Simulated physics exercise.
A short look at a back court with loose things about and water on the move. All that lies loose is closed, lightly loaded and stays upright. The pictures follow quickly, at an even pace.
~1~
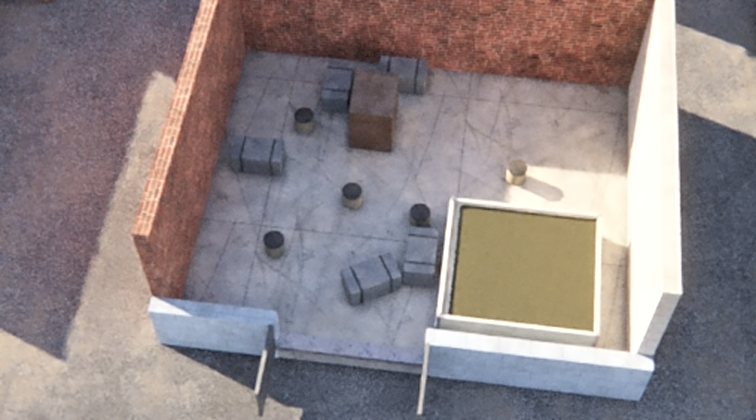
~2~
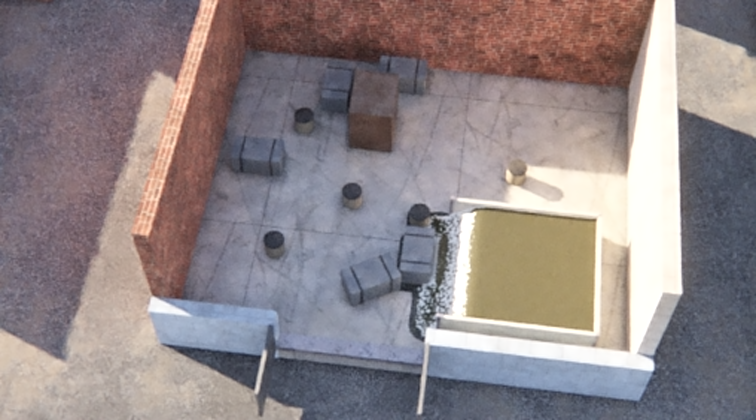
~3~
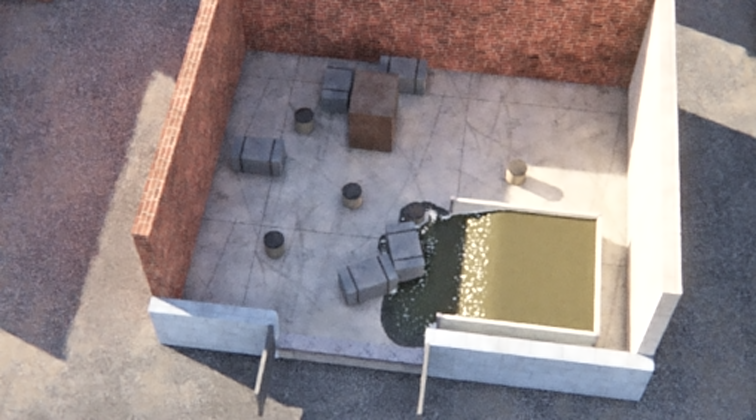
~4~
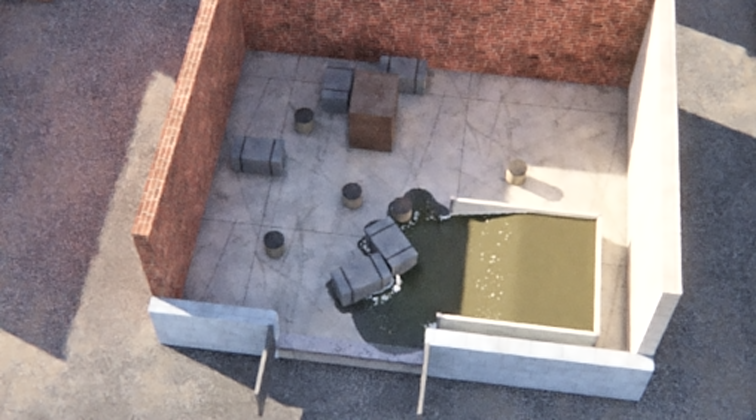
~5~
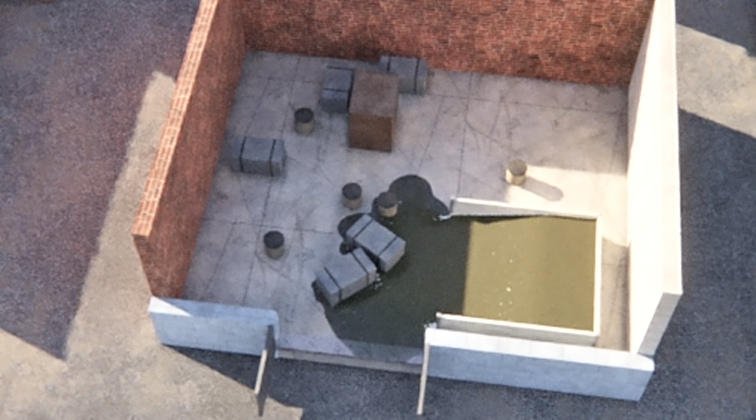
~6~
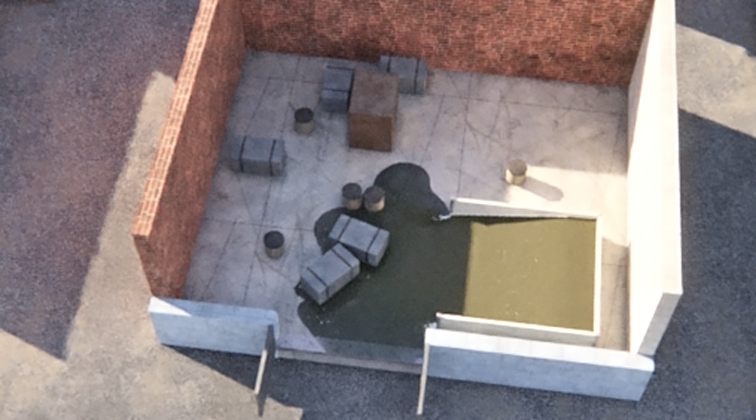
Murky green water bursts from the left side of a square pale-walled tank in a walled court, seen from high above by a still camera. Grey strapped trunks, dark pails and a brown crate sit about the pale paved floor between brick and white walls. The water spreads leftward in a dark pool, pushing two trunks and then a nearby pail left across the floor.
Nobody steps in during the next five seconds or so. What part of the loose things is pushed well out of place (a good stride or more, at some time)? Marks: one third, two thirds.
It is two thirds or more.
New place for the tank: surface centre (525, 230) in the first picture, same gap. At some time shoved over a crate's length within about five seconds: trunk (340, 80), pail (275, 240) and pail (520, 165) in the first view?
In turn: Under that, pushed that far, no.
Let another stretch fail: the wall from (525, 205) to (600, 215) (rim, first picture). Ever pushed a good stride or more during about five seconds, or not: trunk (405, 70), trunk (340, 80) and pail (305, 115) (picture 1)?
One after the other: Yes, pushed that far, under that.
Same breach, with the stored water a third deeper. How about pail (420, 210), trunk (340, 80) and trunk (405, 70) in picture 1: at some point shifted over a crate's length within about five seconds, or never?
One after the other: Shifted that much, pushed that far, pushed that far.
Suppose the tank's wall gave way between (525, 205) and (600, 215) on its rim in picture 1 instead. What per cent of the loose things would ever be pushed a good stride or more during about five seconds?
Roughly 30 per cent.
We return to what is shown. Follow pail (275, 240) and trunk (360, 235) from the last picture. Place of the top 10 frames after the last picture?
Around (203, 231) and (228, 178).
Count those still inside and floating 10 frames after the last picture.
3 of them.
A moment on, 3 of 10 are well off their spots; 1 afloat.
Next, 5 of 10 are well off their spots; 3 afloat.
Later, 7 of 10 are well off their spots; 5 afloat.
In the end, 6 of 10 are well off their spots, and 7 have been at some point; 8 afloat.
